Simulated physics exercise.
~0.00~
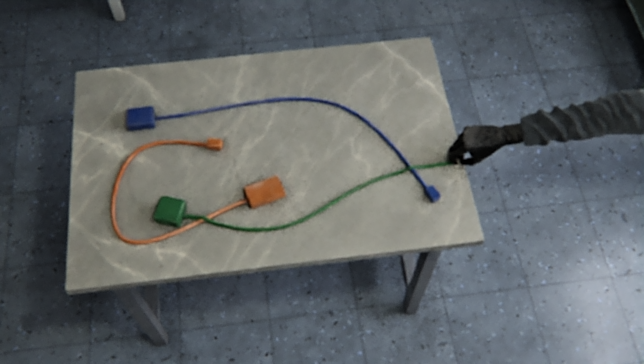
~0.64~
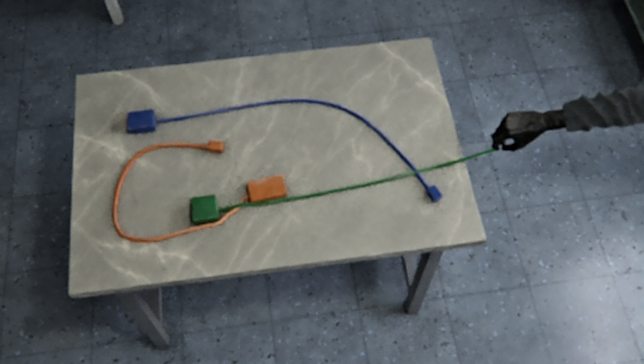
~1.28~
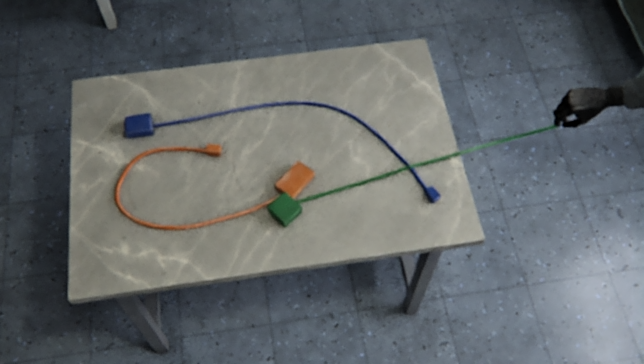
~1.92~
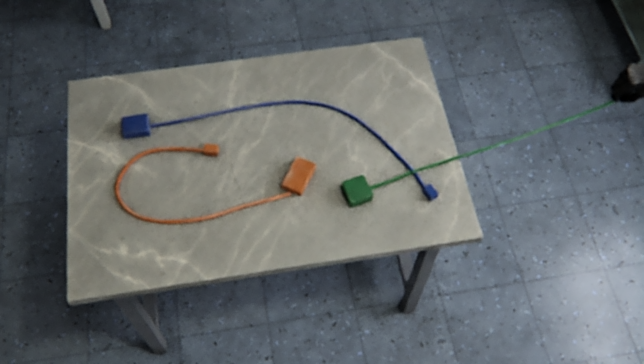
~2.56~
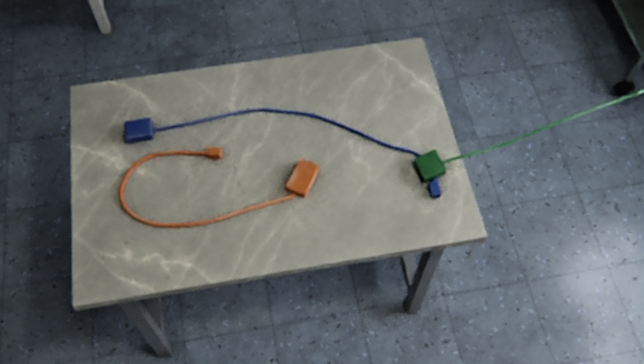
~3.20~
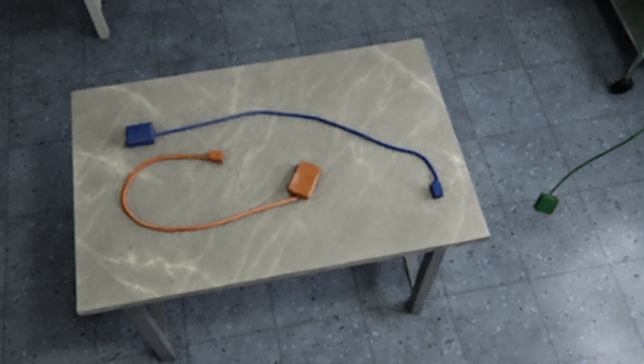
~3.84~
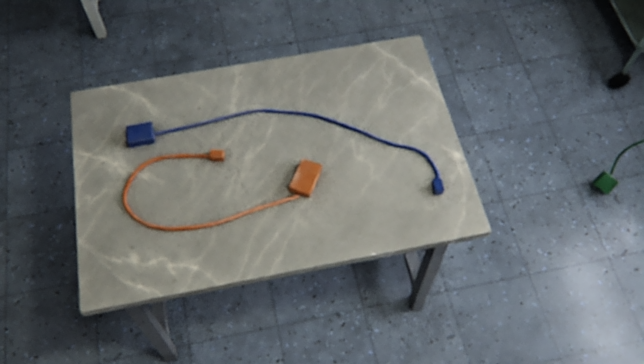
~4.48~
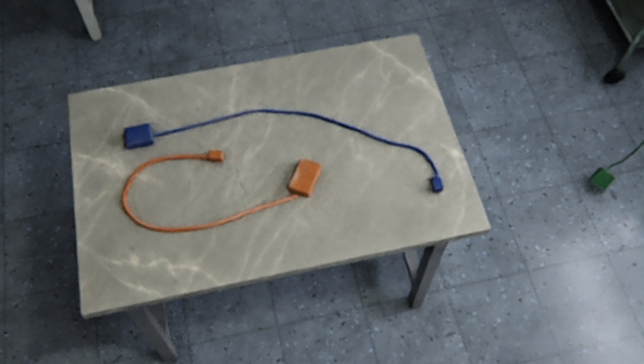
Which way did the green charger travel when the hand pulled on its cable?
It travelled to the right, across the table and off the right edge.
